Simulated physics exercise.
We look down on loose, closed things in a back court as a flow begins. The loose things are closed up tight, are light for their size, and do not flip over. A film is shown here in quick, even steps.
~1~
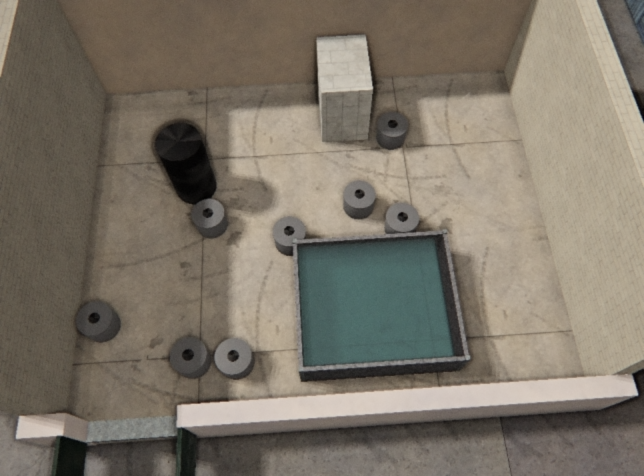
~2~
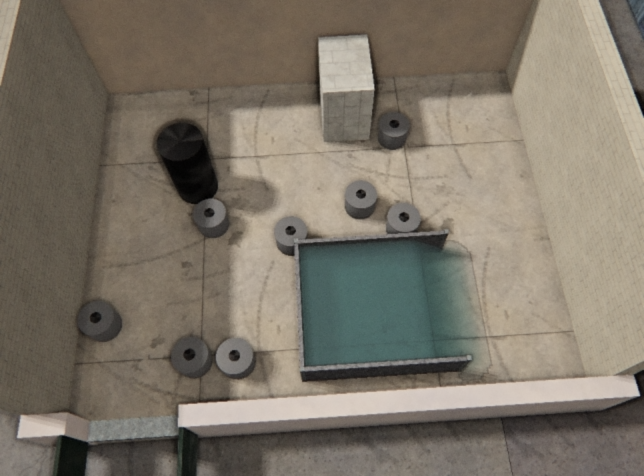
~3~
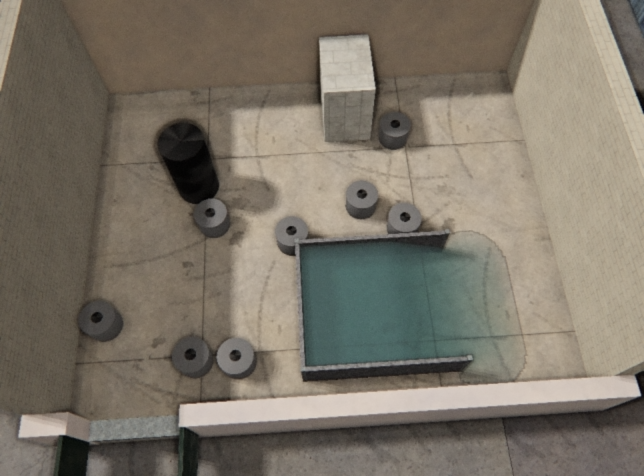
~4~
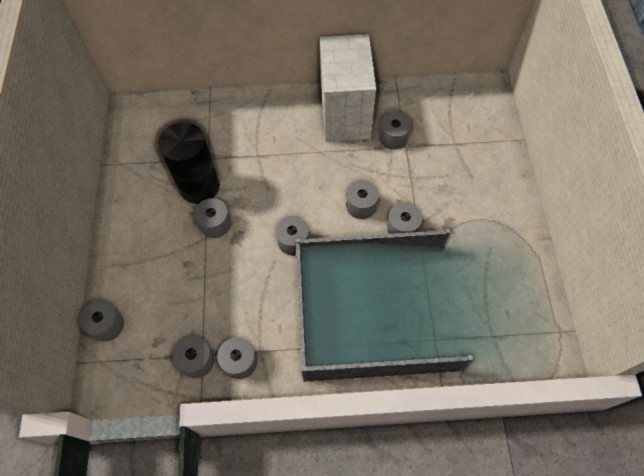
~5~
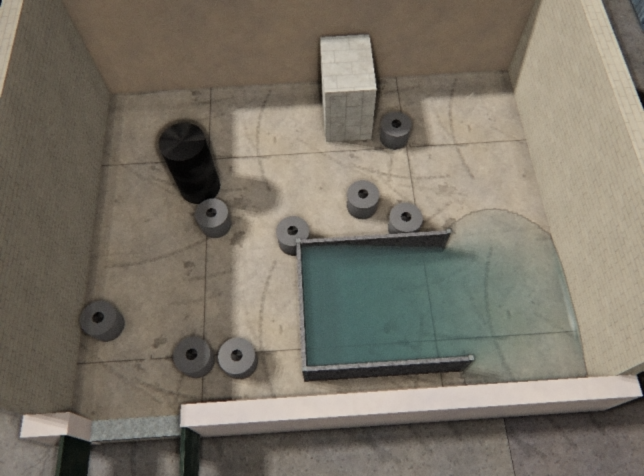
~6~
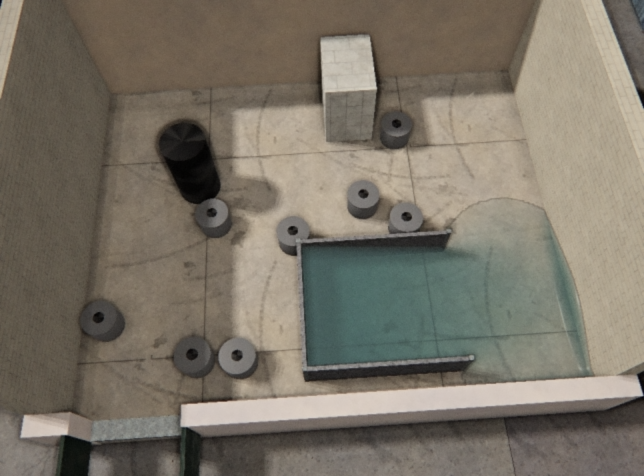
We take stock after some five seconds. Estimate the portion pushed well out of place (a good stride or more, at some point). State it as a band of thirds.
Low band.
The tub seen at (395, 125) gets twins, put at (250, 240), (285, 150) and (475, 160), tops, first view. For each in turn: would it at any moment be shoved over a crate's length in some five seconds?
Result by item: Stays where it is / stays where it is / gets dislodged.
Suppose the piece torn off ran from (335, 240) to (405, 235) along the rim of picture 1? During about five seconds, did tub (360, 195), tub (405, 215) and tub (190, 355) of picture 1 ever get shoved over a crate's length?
In turn: Cleared that distance, cleared that distance, stayed short.
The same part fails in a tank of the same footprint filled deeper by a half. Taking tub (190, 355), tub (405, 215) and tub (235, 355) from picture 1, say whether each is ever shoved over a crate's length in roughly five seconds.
Going through them, I'd say got there, then never got there, then got there.
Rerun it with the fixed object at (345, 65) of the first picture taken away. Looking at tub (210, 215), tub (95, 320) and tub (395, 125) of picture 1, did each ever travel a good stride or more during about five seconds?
Here's how it goes one after another: Remained close, remained close and traveled a good way.
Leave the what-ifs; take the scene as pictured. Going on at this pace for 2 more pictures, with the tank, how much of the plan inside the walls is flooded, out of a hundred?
About 25 percent.
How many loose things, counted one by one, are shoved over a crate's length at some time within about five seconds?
It comes out at 0.
A moment on, 0 of 8 are well off their spots; 0 afloat.
Next, 0 of 8 are well off their spots; 0 afloat.
Later, 0 of 8 are well off their spots; 0 afloat.
In the end, 0 of 8 are well off their spots, and 0 have been at some point; 1 afloat.
